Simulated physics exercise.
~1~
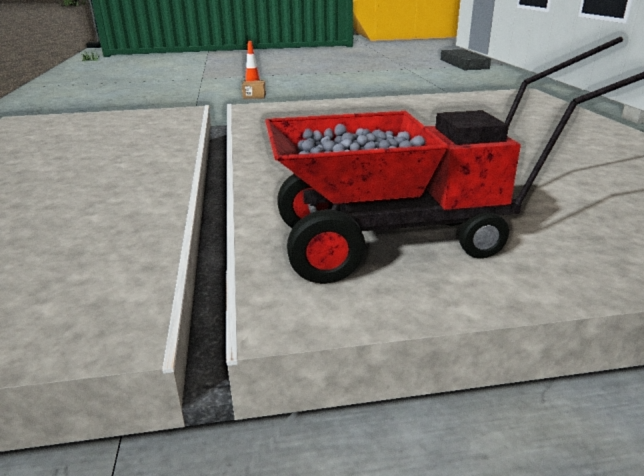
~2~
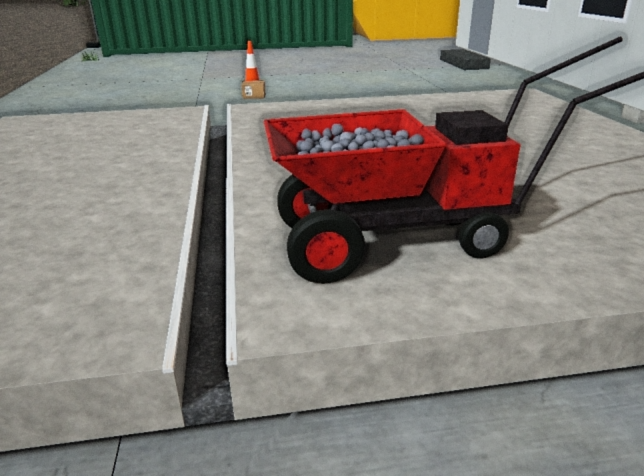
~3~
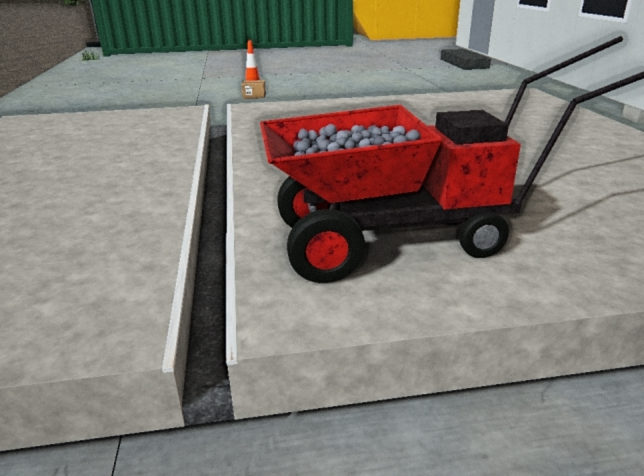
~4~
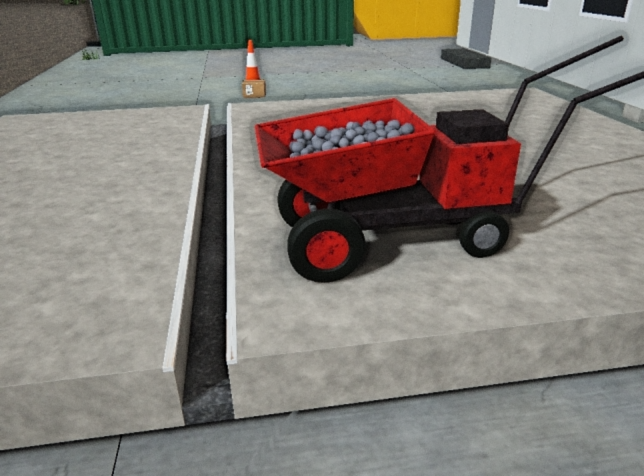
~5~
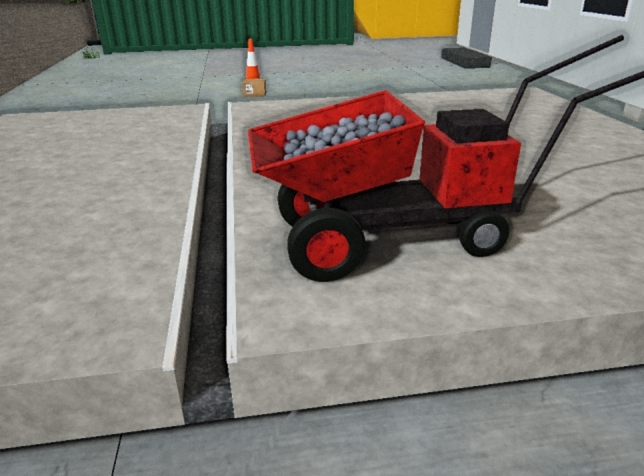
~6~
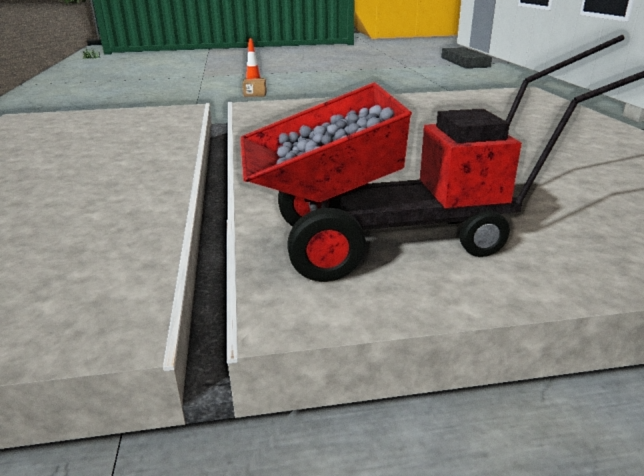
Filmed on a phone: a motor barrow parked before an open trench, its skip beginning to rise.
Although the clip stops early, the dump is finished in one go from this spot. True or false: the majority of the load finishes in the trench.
True.
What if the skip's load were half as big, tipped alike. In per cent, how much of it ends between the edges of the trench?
It would be around 90 per cent of the load.
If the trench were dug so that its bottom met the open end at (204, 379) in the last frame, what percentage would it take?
Estimate: Approx. 50 in a hundred.
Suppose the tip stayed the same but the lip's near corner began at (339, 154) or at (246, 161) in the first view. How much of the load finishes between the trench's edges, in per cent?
The first gives close to 50 per cent and the second 10 per cent.
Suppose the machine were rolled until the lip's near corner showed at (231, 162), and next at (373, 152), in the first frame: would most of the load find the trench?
Well, parked at the first spot it'd be short of the halfway mark, and at the second it'd be short of the halfway mark.
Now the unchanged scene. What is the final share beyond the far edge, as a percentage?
Roughly 25 per cent of the load.
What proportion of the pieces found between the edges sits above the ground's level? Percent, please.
I'd say around 5 percent.
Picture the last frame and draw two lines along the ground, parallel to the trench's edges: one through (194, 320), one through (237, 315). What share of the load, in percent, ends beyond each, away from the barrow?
In order, some 50 % then some 100 %.
Shortly afterwards, skip tipped steeply; the whole lot in the skip.
Next, skip tipped right over; near two thirds in the skip; near a quarter in or heaped over the trench; a little beyond it; only a few falling.
Some moments later, skip tipped right over; only a few in the skip; the bulk in or heaped over the trench; near a quarter beyond it.
In the end, skip tipped right over; the bulk in or heaped over the trench; near a quarter beyond it.
